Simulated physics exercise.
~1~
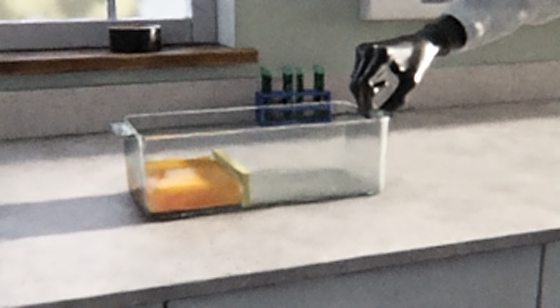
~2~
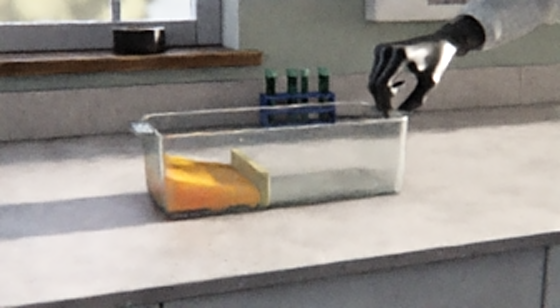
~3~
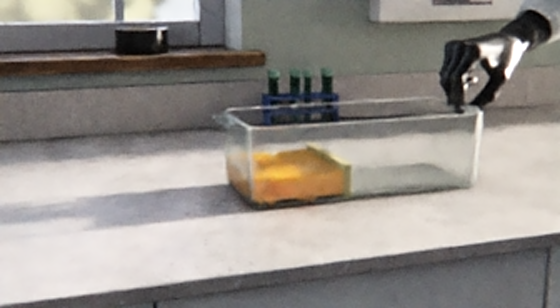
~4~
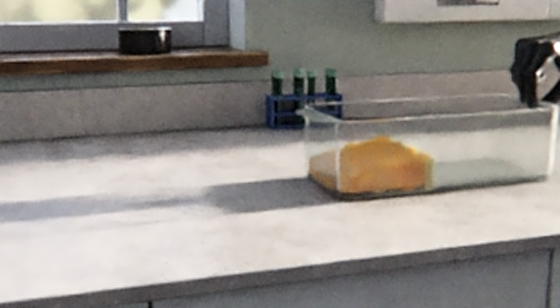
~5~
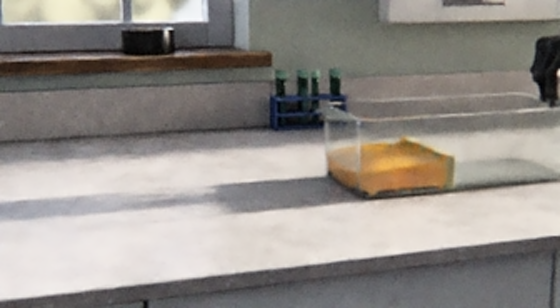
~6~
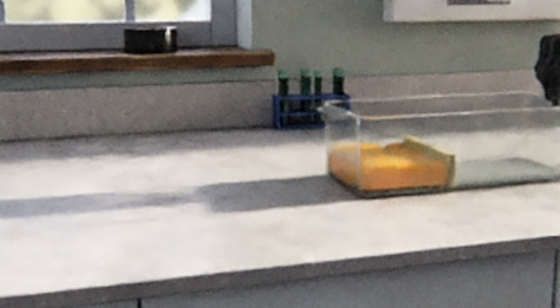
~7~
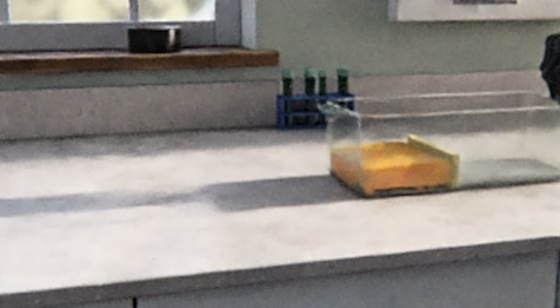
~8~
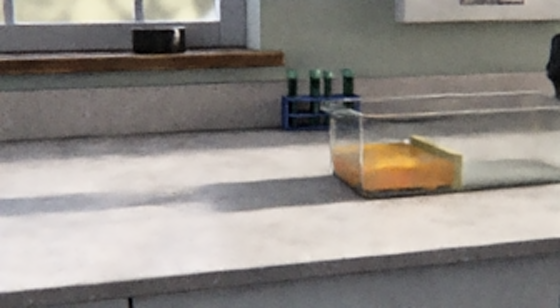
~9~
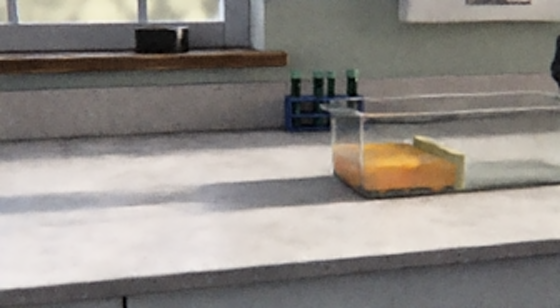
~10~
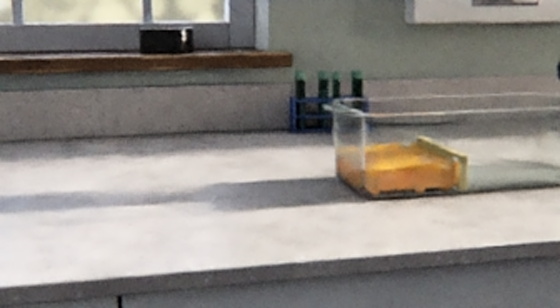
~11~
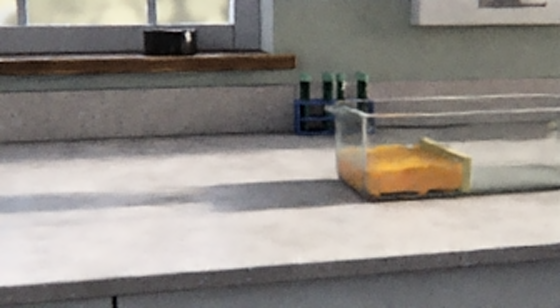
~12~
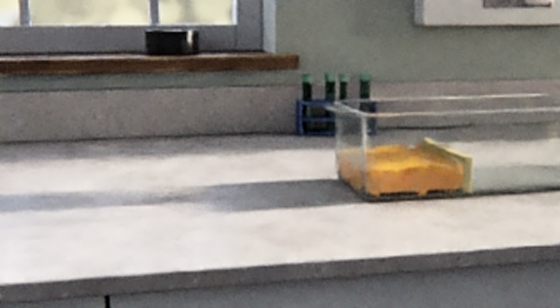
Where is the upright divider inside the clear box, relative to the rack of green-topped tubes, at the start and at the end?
At the start the divider stands a little to the left of the tube rack. By the end it has moved with the box and stands to the right of the rack, still upright.
